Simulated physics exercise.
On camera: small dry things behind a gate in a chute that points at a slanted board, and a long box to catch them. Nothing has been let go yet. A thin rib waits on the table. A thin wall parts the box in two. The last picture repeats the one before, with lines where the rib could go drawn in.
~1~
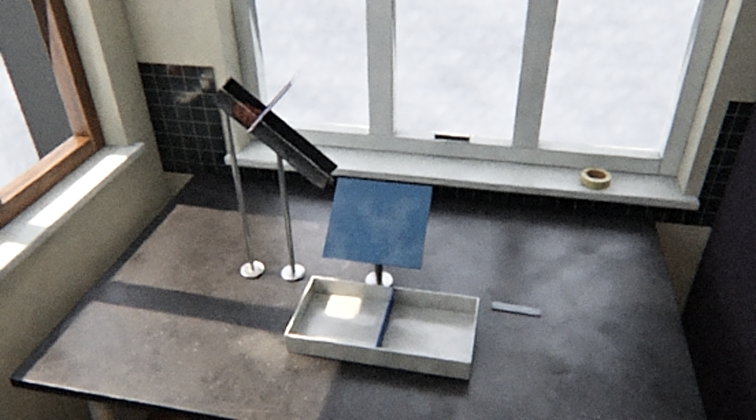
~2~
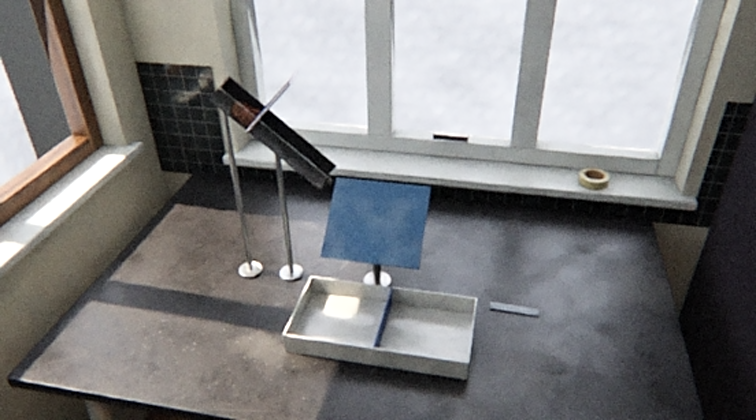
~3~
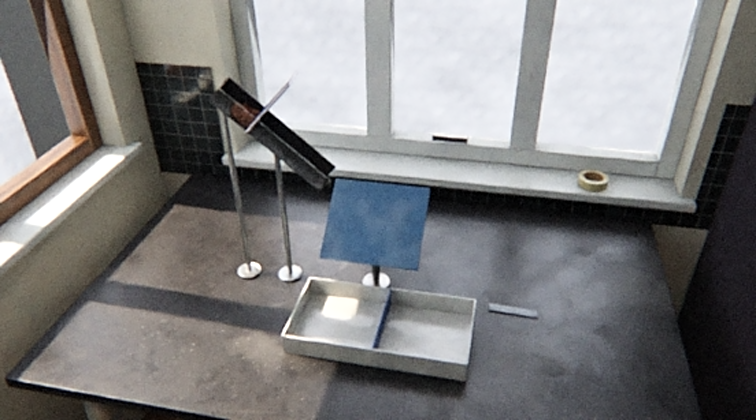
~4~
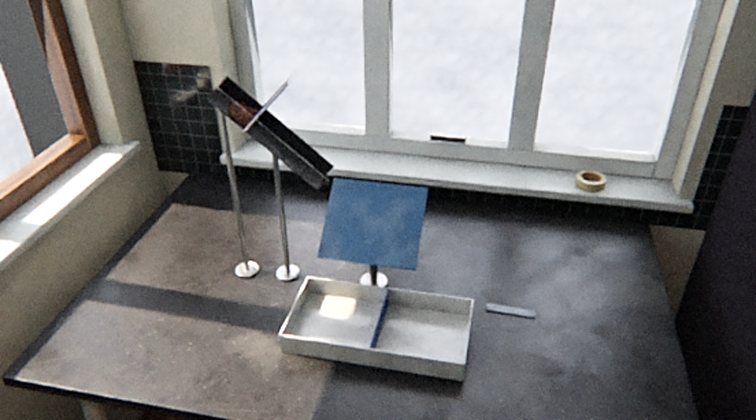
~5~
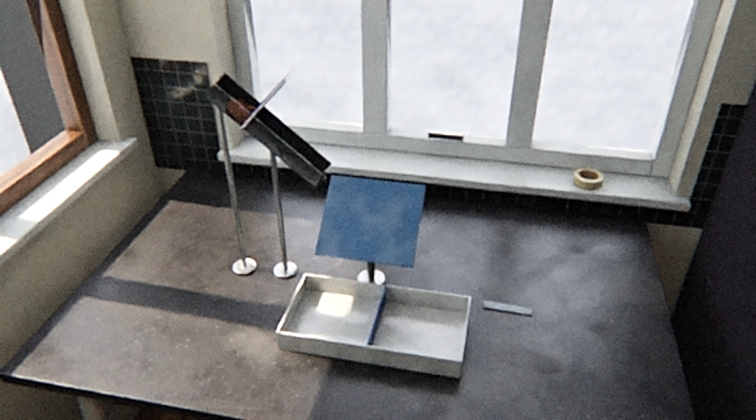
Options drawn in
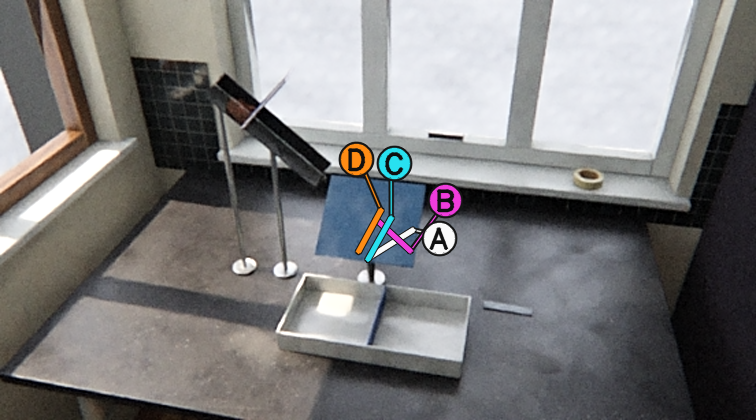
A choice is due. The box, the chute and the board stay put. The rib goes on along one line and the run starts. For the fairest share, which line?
It is B.
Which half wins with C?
The left half.
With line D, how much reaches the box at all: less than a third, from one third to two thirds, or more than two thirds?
It is more than two thirds.
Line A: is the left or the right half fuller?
The left half.
On the marked copy, line A from (412, 230) to (371, 256); line B from (376, 219) to (410, 250); line C from (391, 217) to (367, 259); line D from (381, 210) to (358, 251).
With A, of what is caught, almost all in the left half, about a tenth in the right.
With B, of what is caught, roughly half in the left half, roughly half in the right.
With C, of what is caught, almost all in the left half, about a tenth in the right.
With D, of what is caught, almost all in the left half, about a tenth in the right.
